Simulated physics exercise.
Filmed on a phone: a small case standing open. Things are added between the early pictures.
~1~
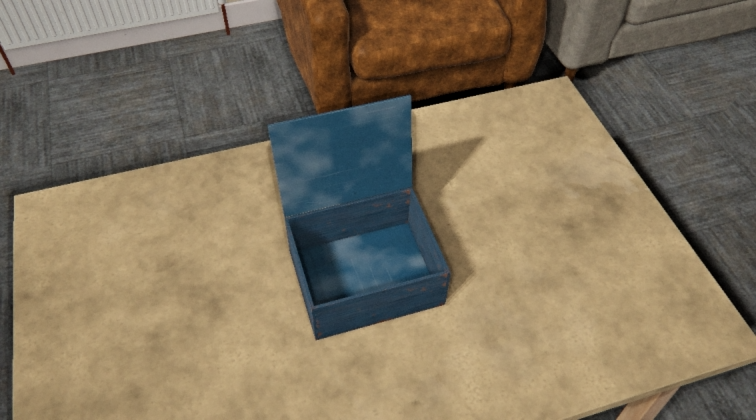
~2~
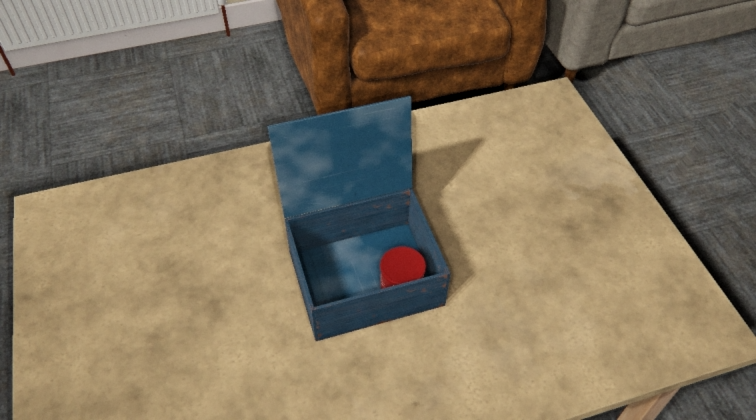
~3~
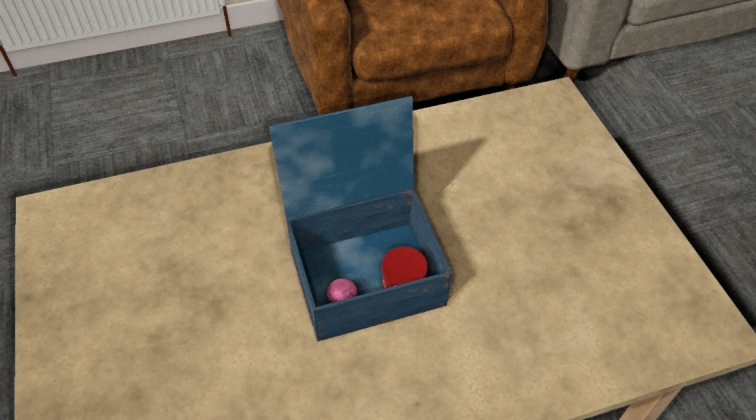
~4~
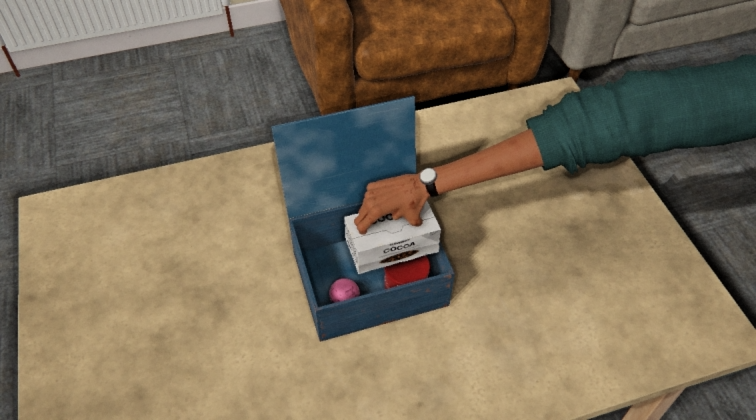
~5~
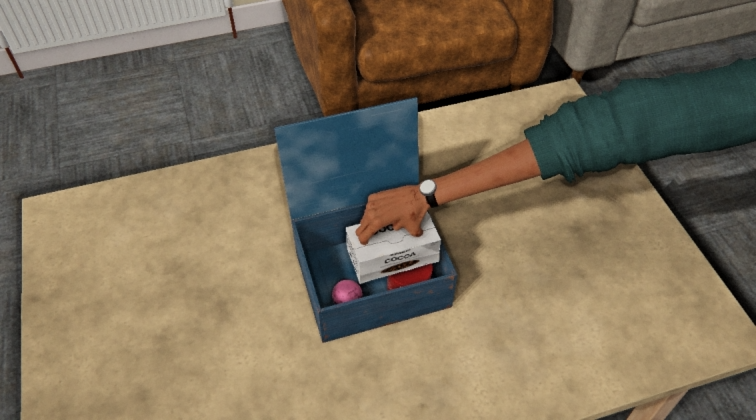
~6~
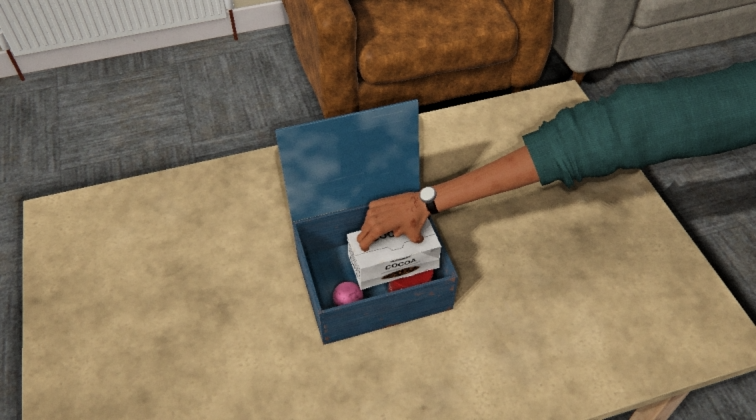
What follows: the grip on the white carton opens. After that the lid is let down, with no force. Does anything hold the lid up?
As it turns out, it will not close.
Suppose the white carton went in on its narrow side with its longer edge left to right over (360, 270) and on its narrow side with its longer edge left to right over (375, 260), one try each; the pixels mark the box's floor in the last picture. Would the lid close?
First, it shuts flat; second, it sits on the rim.
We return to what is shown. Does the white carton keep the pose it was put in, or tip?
The white carton keeps its pose.
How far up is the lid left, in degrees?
About 30°.
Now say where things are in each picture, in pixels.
The last thing is not in view yet, in the first frame.
The last thing is not in view yet; red tin (402, 278), in the second frame.
The last thing is not in view yet; red tin (404, 278), in the third frame.
On its way; white carton (392, 235), in the fourth frame.
On its way; white carton (393, 245), in the fifth frame.
In place under the hand; white carton (394, 251), in the sixth frame.
Then, 1.30 s after the last picture, lid 78° above the rim.
Then, 1.70 s after the last picture, lid 52° above the rim.
At rest, lid 28° above the rim; all 3 in place. Seen from the same camera at the end, white carton near (394, 252).
